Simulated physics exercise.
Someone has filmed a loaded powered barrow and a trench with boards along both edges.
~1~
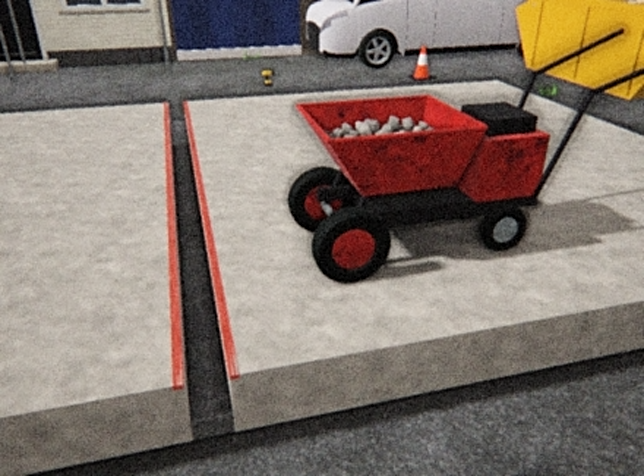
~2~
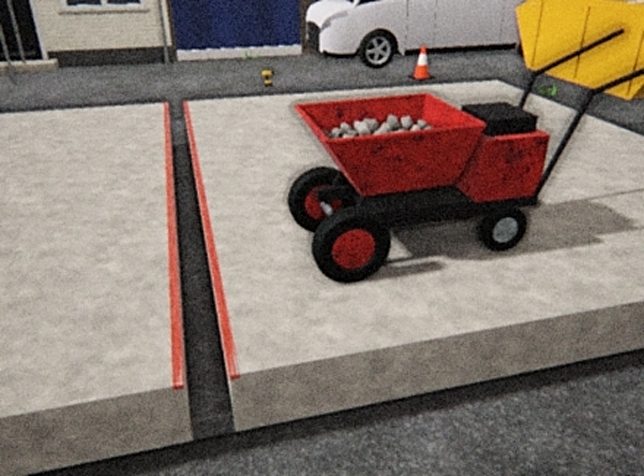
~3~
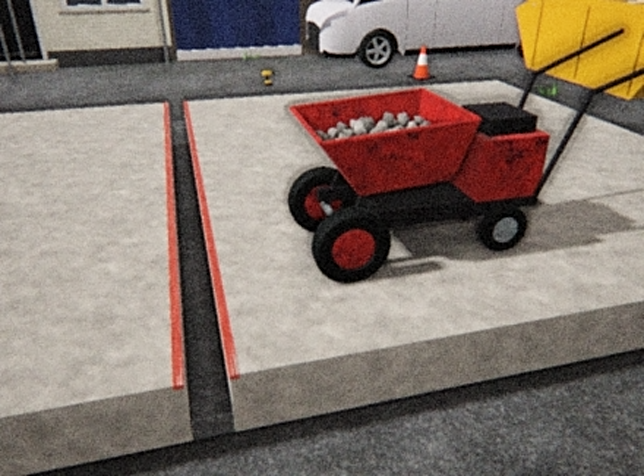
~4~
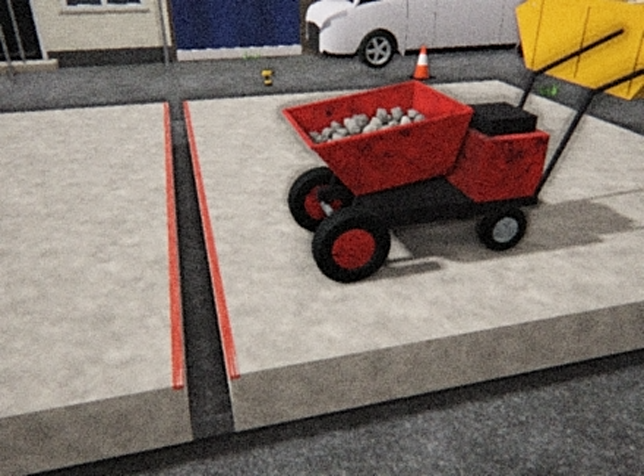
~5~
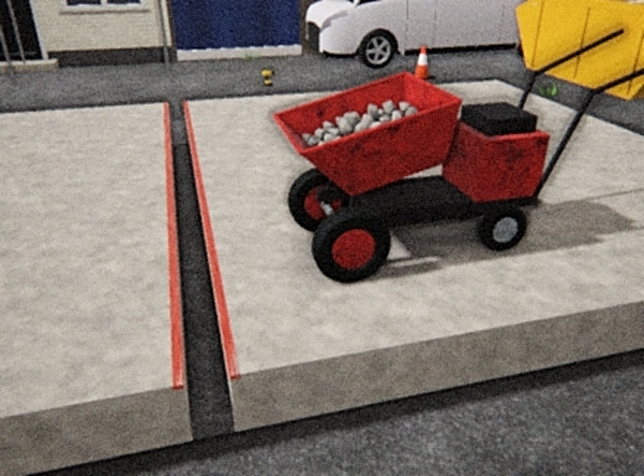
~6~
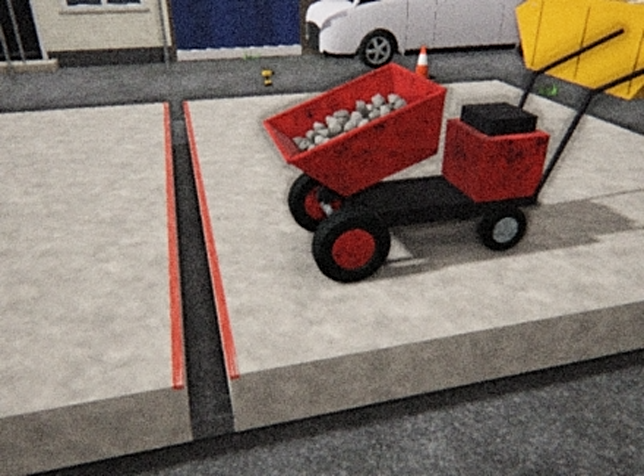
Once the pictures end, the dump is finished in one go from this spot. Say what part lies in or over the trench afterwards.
In the trench: Over half.
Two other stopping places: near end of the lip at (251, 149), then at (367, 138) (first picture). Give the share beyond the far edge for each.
First some 90, then 0 per cent.
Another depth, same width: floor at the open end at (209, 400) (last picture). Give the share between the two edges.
Some 60 per cent.
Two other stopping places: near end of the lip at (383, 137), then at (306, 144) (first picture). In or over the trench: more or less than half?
At the first place under half, at the second above a half.
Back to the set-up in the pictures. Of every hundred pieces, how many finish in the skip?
About 0 per cent.
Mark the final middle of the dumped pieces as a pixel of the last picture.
Roughly at (200, 282).
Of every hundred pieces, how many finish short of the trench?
About 15 per cent.
Shortly afterwards, skip tipped steeply; the whole lot in the skip.
Next, skip tipped right over; all but a few in the skip; a little short of the trench; only a few in or heaped over the trench; only a few falling.
Some moments later, skip tipped right over; near a quarter in the skip; a little short of the trench; near two thirds in or heaped over the trench; only a few beyond it.
In the end, skip tipped right over; near a quarter short of the trench; the bulk in or heaped over the trench; a little beyond it.
